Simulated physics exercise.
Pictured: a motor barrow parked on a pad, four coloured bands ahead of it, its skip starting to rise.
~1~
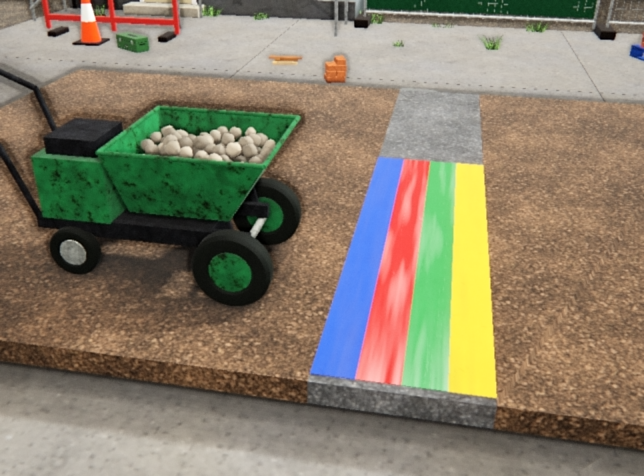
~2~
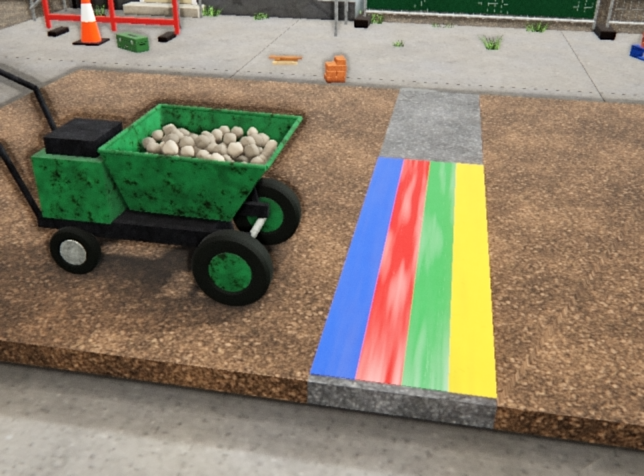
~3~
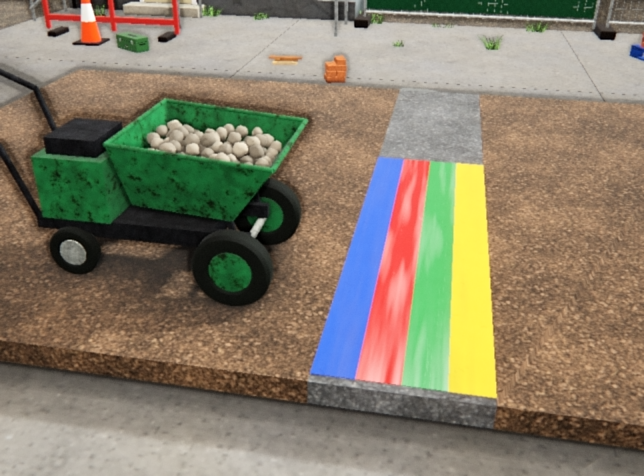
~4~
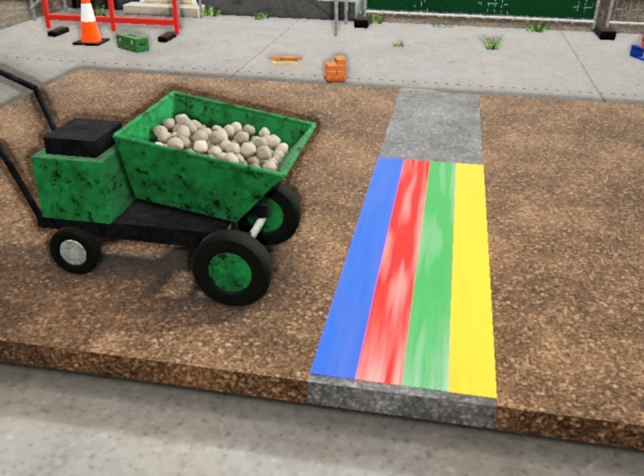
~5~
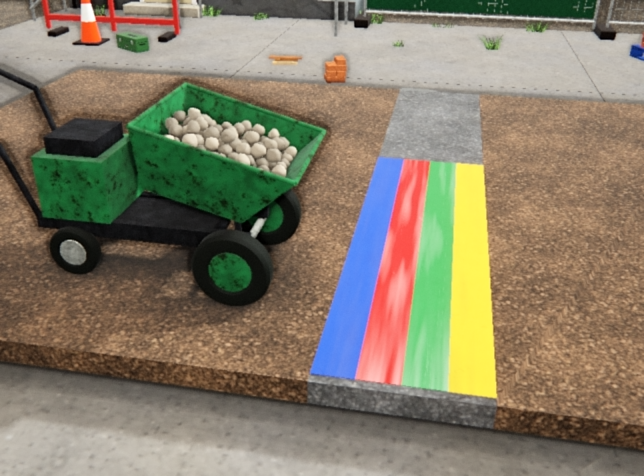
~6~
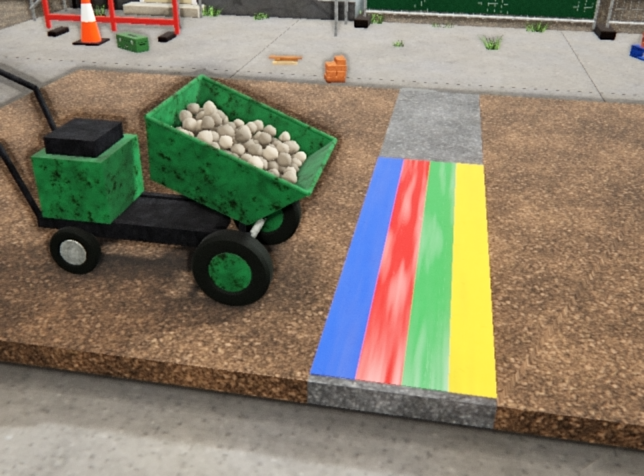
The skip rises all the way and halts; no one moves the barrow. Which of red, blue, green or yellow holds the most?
Red.
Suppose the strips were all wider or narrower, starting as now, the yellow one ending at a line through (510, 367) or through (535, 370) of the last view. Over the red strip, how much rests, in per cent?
I get 30 % for the first one and 30 % for the second.
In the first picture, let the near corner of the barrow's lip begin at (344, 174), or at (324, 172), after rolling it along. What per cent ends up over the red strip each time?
First spot: About 0 percent; second spot: About 0 percent.
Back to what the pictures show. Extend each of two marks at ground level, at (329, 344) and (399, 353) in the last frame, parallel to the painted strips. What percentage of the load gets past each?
The first comes to 70 per cent, the second to 40 per cent.
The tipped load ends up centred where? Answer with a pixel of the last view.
Centre at rest: Close to (410, 281).
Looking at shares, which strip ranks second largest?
In second place: Green.
Just after the last frame, skip tipped steeply; every one in the skip.
A moment on, skip tipped right over; the larger part in the skip; just a few over the blue strip; roughly a quarter over the red strip; just a few over the green strip.
Further on, skip tipped right over; roughly a quarter in the skip; about a tenth over the blue strip; roughly a third over the red strip; roughly a quarter over the green strip; about a tenth over the yellow strip; about a tenth off the paint.
When it is over, skip tipped right over; roughly a quarter in the skip; about a tenth over the blue strip; roughly a third over the red strip; roughly a quarter over the green strip; about a tenth over the yellow strip; about a tenth off the paint.
